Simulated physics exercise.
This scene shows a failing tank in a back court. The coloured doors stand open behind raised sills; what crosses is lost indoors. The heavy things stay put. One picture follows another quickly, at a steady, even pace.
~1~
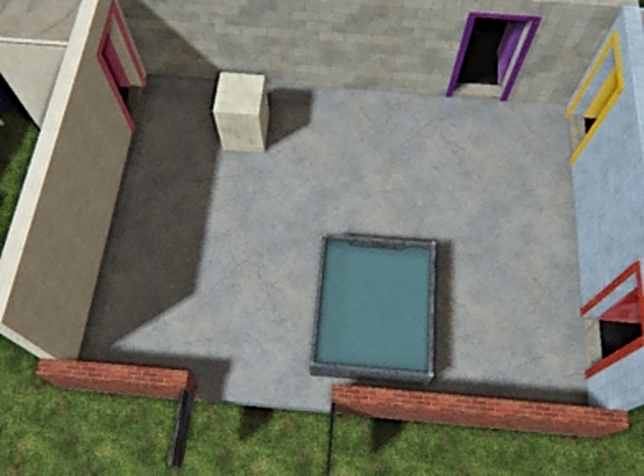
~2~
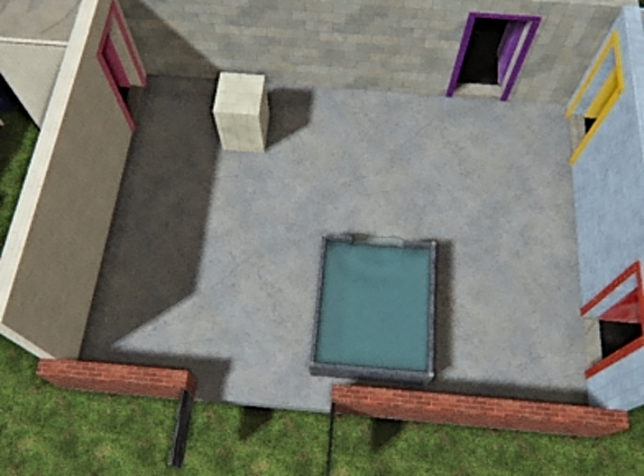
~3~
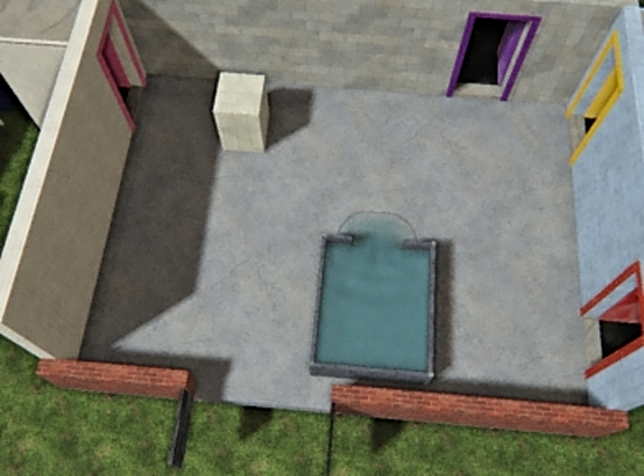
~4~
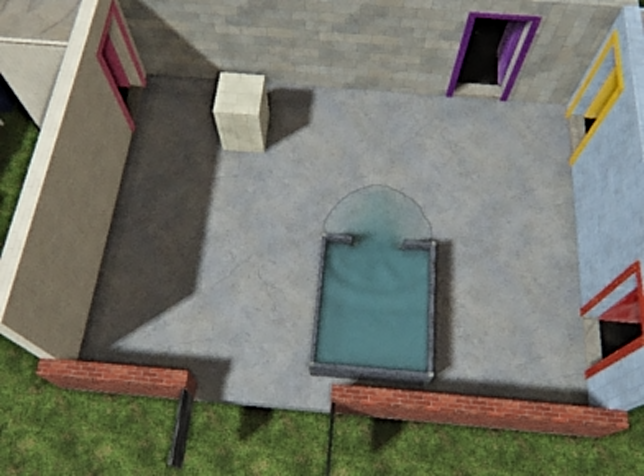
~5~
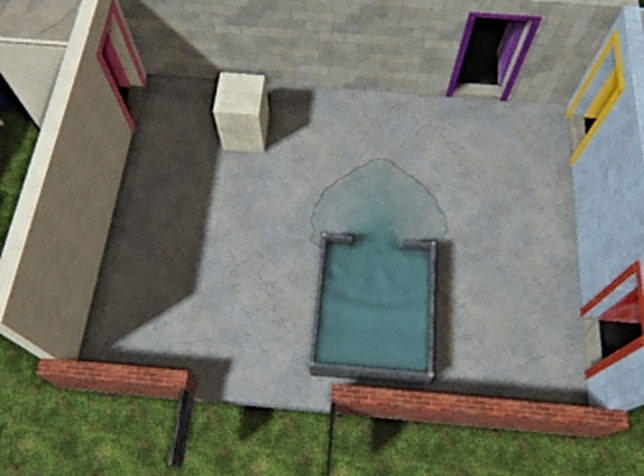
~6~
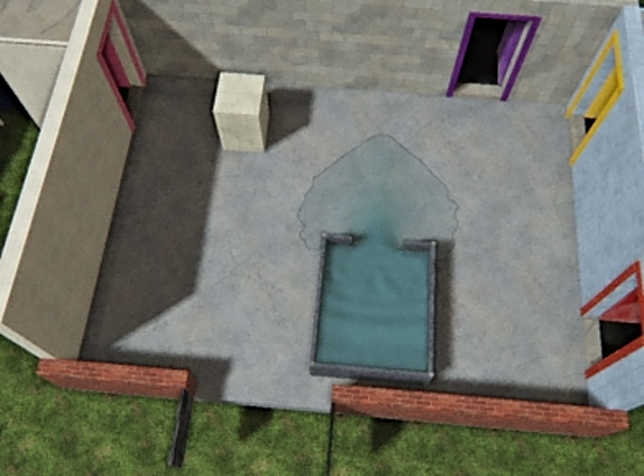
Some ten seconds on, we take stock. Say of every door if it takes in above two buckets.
In order: The red door is going to allow two buckets or less; the pink door is going to allow over two buckets; the purple door is going to allow two buckets or less; the yellow door is going to allow two buckets or less.
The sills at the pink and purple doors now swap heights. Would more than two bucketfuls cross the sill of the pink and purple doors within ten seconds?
Result: Pink door comes in below; purple door ends up above the limit.
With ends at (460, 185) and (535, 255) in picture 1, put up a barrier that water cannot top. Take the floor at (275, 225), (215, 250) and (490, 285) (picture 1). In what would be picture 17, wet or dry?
Log, spots one to three: Spared; spared; spared.
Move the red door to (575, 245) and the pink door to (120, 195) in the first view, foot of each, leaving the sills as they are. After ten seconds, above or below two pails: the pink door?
As it turns out, the pink one stays within bounds.
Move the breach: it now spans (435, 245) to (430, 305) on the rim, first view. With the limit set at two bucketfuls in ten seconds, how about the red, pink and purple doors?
The red door passes that mark, the pink door is under, the purple door takes less.
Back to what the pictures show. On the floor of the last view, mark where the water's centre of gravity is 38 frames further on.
Centre of mass: Roughly (378, 211).
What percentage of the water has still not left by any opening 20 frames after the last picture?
Estimate: Some 100 %.
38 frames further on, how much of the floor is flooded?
My guess is around 60 in a hundred.
A moment on, water covers 20 % of the floor; the red door not reached, the pink door not reached, the purple door not reached, the yellow door not reached.
Next, water covers 30 % of the floor; the red door not reached, the pink door not reached, the purple door wet at the sill, nothing in, the yellow door not reached.
Then, water covers 35 % of the floor; the red door not reached, the pink door not reached, the purple door under two buckets in, the yellow door wet at the sill, nothing in.
Later, water covers 60 % of the floor; the red door wet at the sill, nothing in, the pink door over two buckets in, the purple door under two buckets in, the yellow door wet at the sill, nothing in.
In the end, water covers 85 % of the floor; the red door wet at the sill, nothing in, the pink door over two buckets in, the purple door under two buckets in, the yellow door under two buckets in.
